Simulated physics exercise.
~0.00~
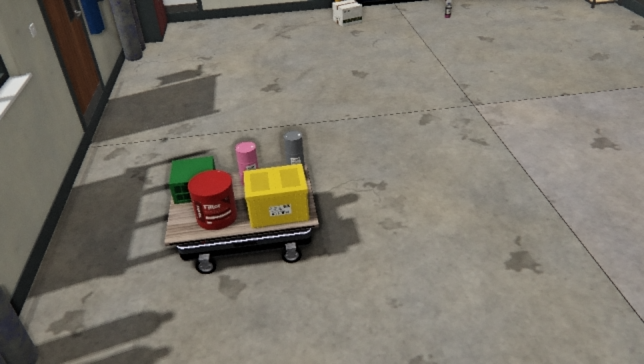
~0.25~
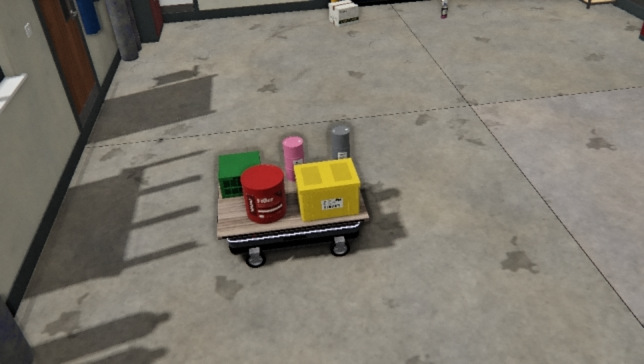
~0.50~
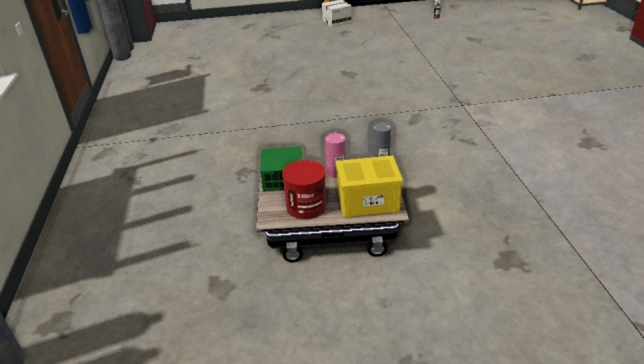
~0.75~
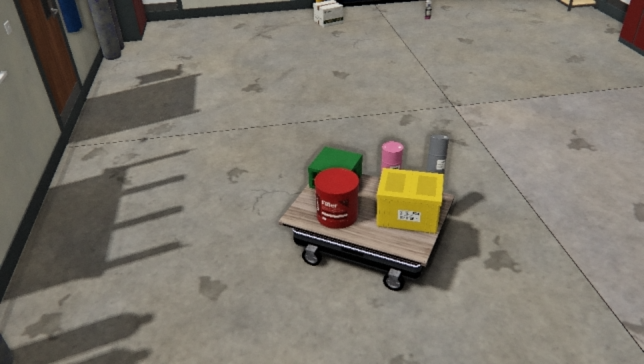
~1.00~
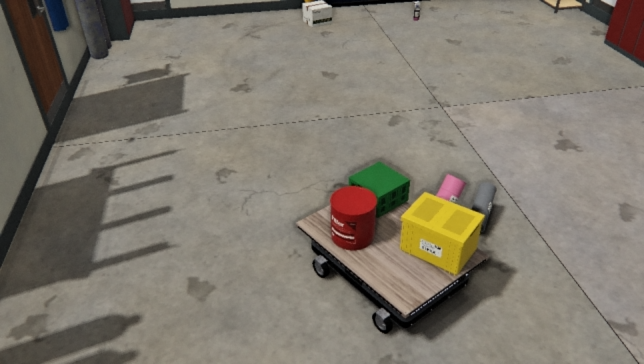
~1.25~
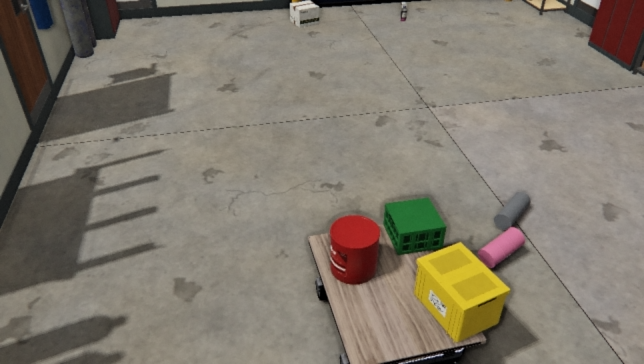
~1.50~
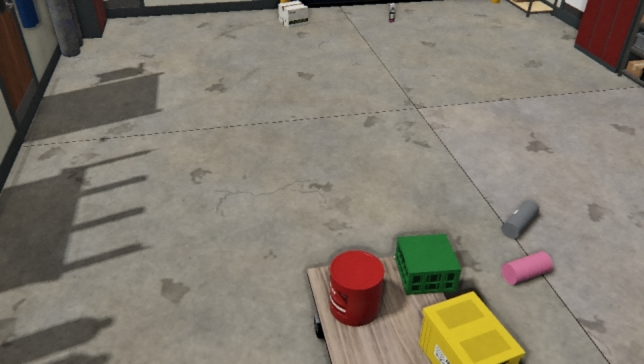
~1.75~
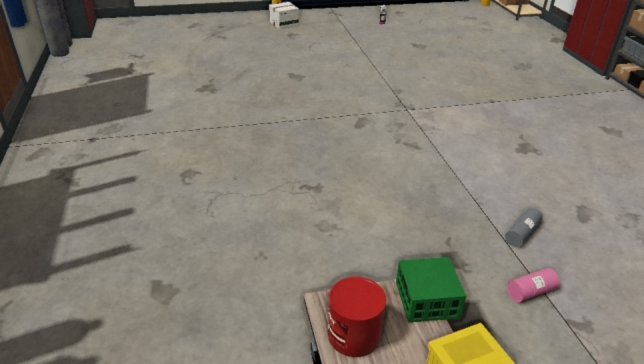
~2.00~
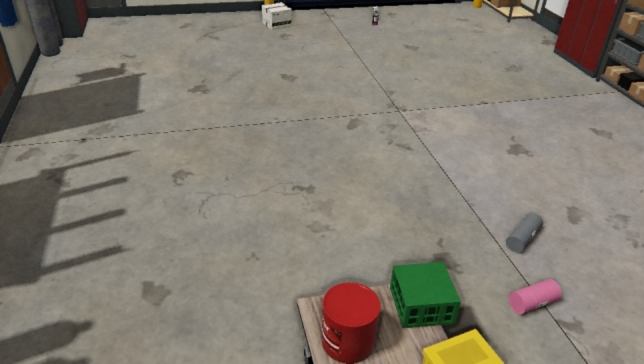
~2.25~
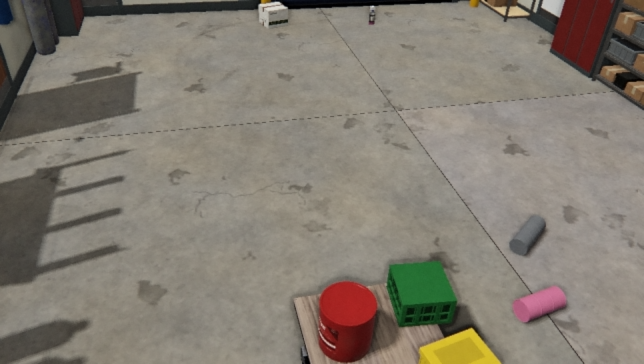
Flatbed cart rolling right and turning toward the viewer, pink and grey canisters toppling off, the other items staying aboard.
